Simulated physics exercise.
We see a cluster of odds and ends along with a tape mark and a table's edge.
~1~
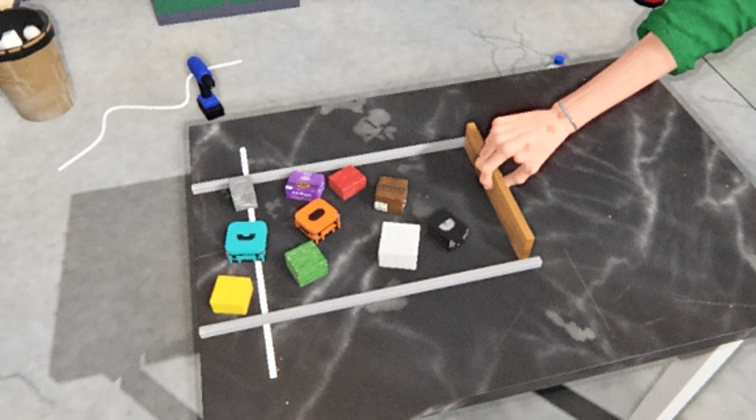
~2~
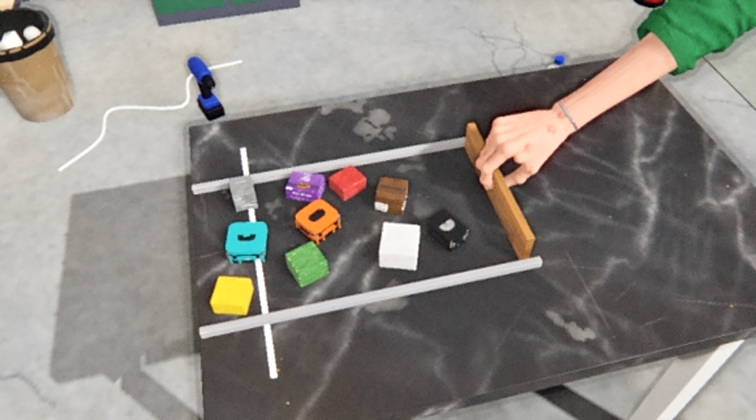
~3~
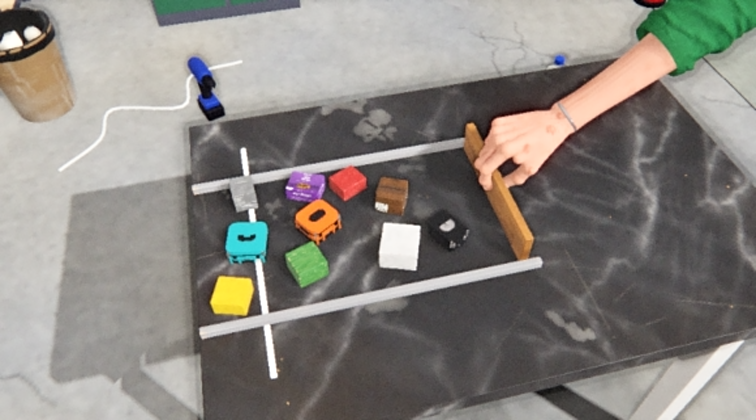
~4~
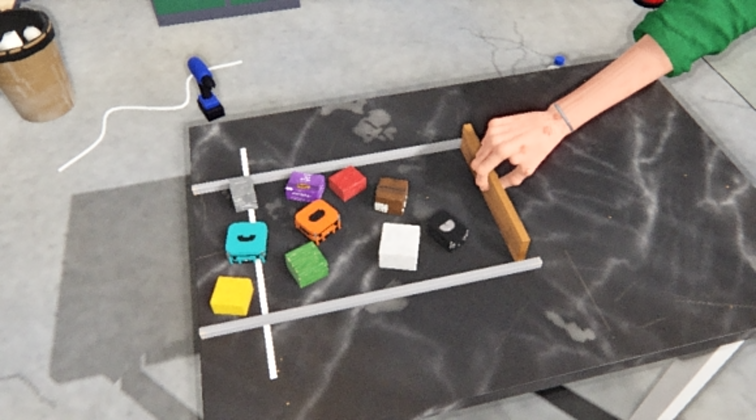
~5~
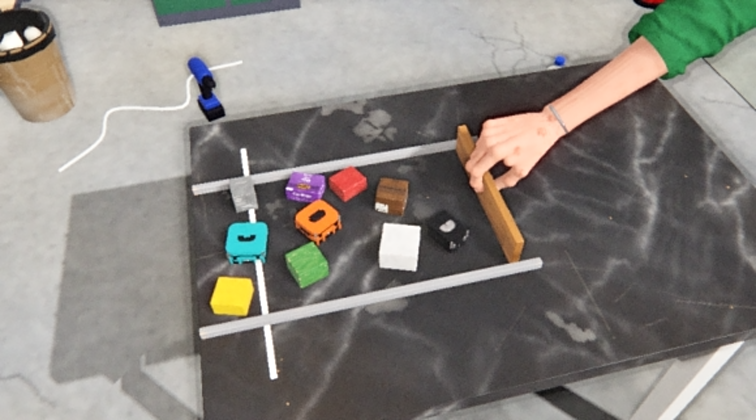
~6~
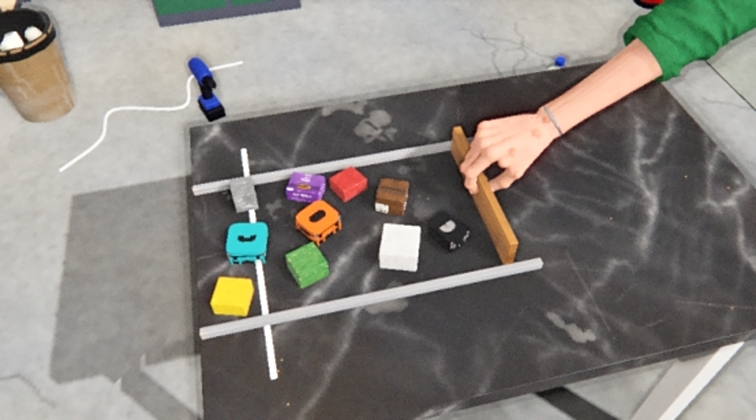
A hand slides a wooden board slightly left toward small coloured blocks between two rails.
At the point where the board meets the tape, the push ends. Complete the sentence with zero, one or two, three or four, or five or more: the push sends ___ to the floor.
The push sends three or four to the floor.
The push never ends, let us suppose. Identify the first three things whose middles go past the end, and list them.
Yellow block, turquoise case, grey box.
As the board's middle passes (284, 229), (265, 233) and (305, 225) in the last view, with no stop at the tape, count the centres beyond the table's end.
Respectively, 1, 4 and 0.
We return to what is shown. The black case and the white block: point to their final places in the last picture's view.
Roughly at (246, 269) and at (215, 288), in that order.
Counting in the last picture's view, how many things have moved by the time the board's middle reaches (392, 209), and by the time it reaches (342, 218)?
I count 3 first and 7 after.
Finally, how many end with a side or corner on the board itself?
Tally at the end: 3.
Soon after, none off yet; yellow block at rest near (233, 296); turquoise case at rest near (249, 244); grey box at rest near (244, 194).
After that, none off yet; yellow block displaced about its own width near (199, 310); turquoise case displaced about its own width near (213, 250); grey box displaced about its own width near (213, 199).
In the end, the number that fall off is three or four; gone, green block, grey box, turquoise case and yellow block.
